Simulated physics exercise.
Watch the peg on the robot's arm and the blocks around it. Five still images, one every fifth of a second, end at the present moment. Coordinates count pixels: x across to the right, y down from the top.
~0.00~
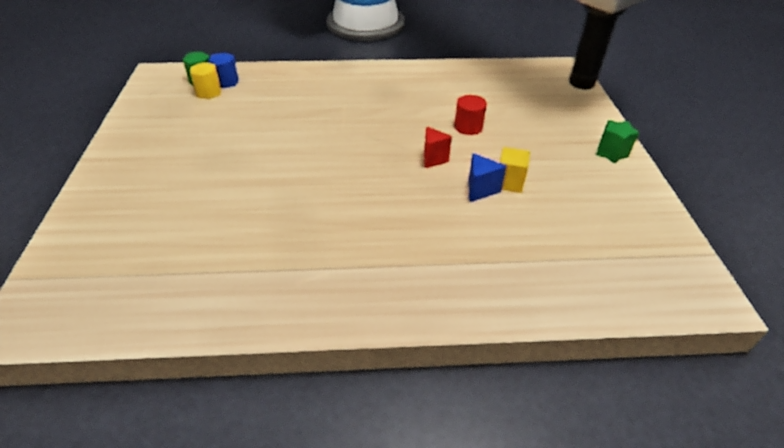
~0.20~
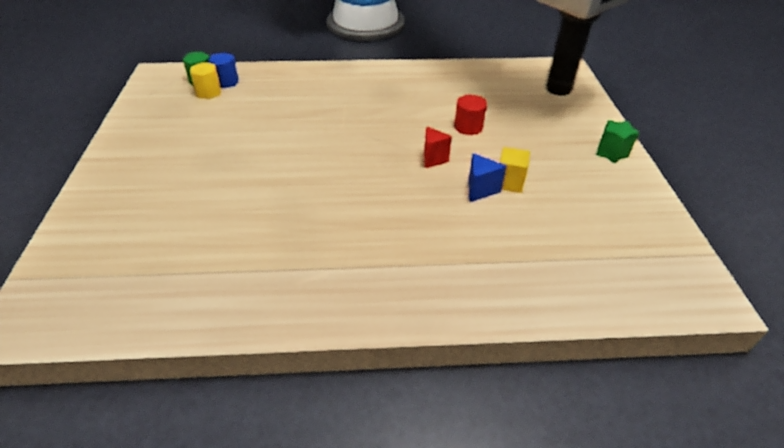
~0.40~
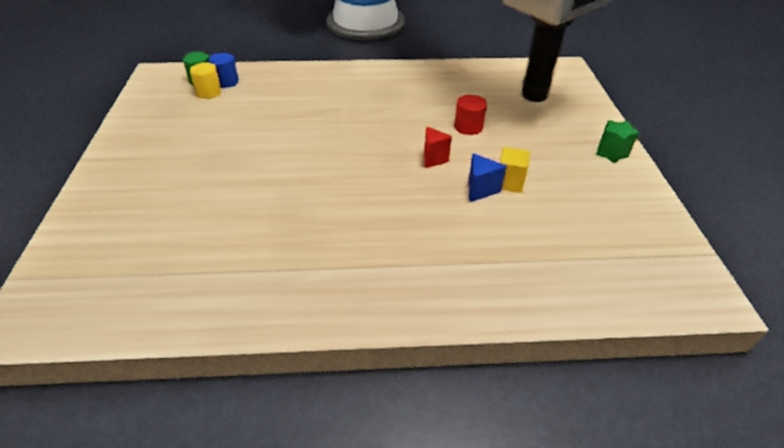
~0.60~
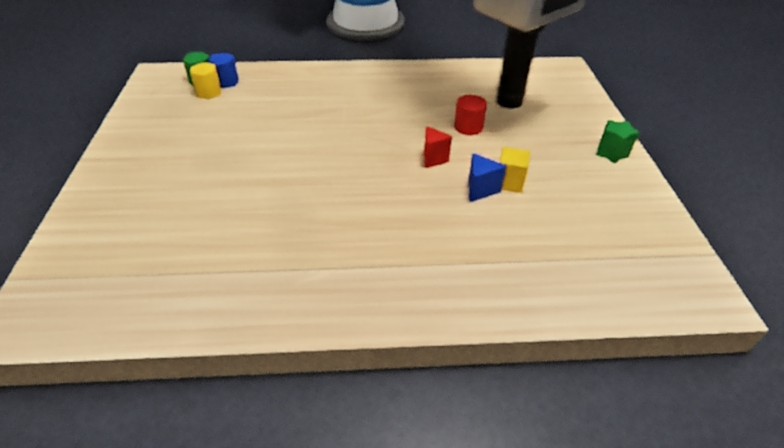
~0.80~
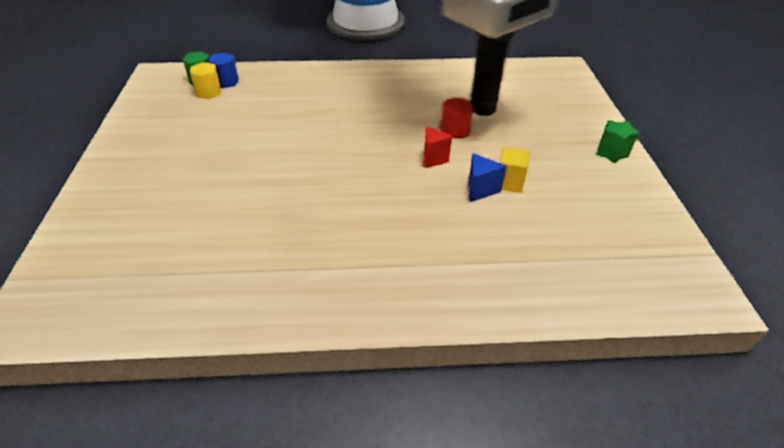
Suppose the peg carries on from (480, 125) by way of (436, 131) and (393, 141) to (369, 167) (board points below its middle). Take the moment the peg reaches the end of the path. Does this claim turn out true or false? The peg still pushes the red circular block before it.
The statement is true.
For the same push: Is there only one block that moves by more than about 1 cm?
Short answer: Yes.
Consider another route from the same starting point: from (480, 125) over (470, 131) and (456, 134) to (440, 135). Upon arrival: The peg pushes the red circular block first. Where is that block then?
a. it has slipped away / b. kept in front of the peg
The answer is b.
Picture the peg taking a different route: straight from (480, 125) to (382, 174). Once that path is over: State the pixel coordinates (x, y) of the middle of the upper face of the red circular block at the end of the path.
I think it will end close to (396, 117).
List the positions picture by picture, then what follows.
In the first frame, tip of the peg (582, 84), middles of tops, red three-sided block (436, 135), red circular block (472, 102).
In the second frame, peg (558, 90), nothing pushed.
In the third frame, peg (534, 96), nothing pushed.
In the fourth frame, peg (509, 102), nothing pushed.
In the fifth frame, peg (483, 109), red three-sided block (436, 135), red circular block (458, 105).
What follows on the original path. One third of the way, peg (438, 116); red circular block (413, 114).
Two thirds of the way, peg (393, 126); red circular block (372, 129).
At the end, peg (368, 151); red three-sided block unmoved; red circular block (339, 152).
